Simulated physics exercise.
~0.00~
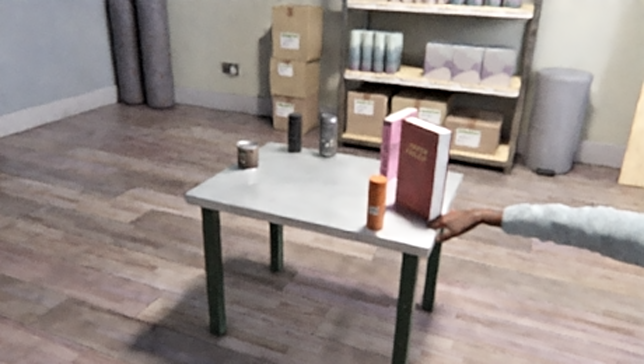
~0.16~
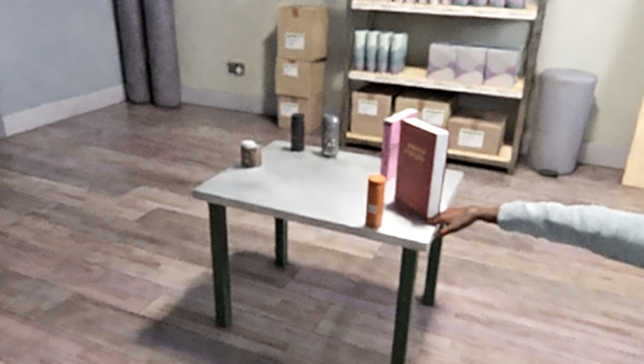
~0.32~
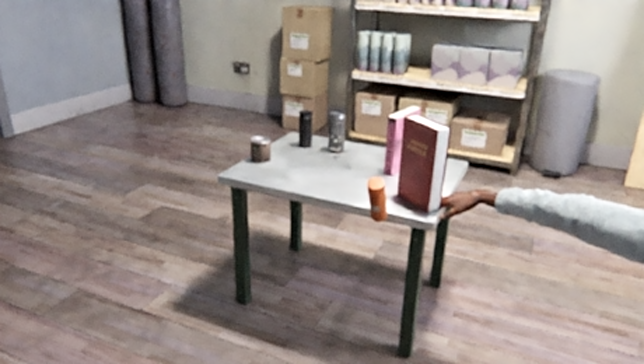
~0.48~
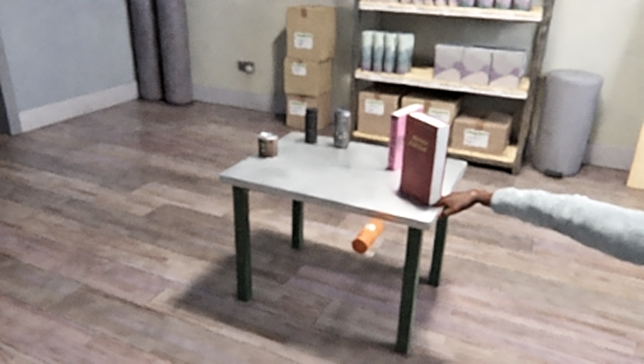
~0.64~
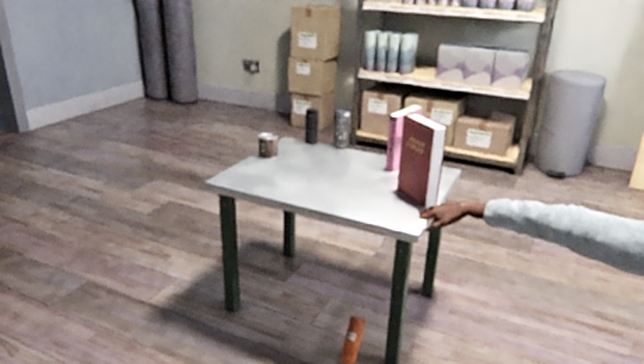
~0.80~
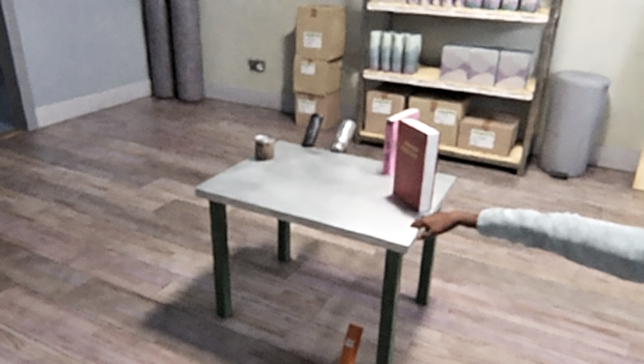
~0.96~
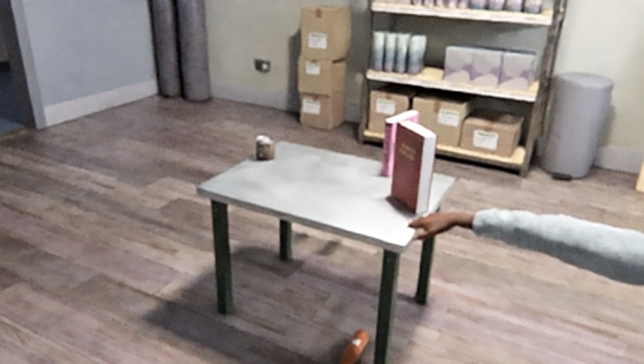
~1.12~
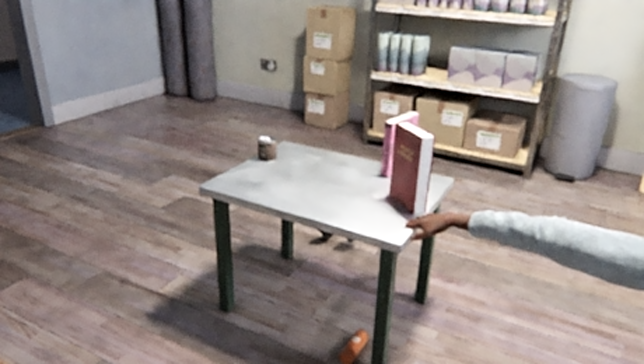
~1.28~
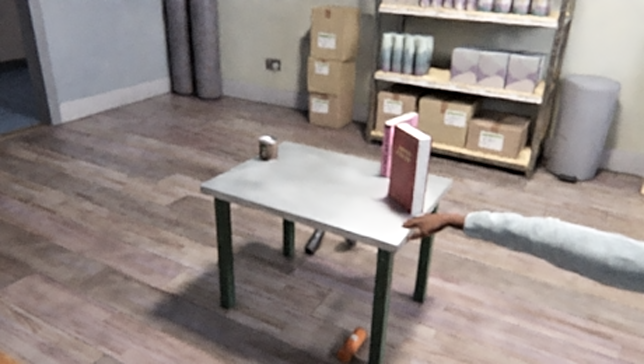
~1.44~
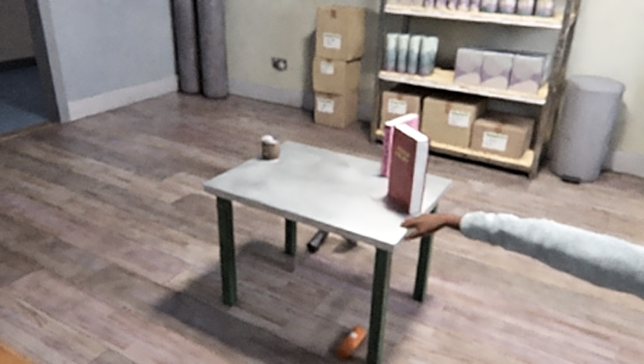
A hand jerking a small table, sending an orange cylinder and two dark containers to the floor while books and tin stay.
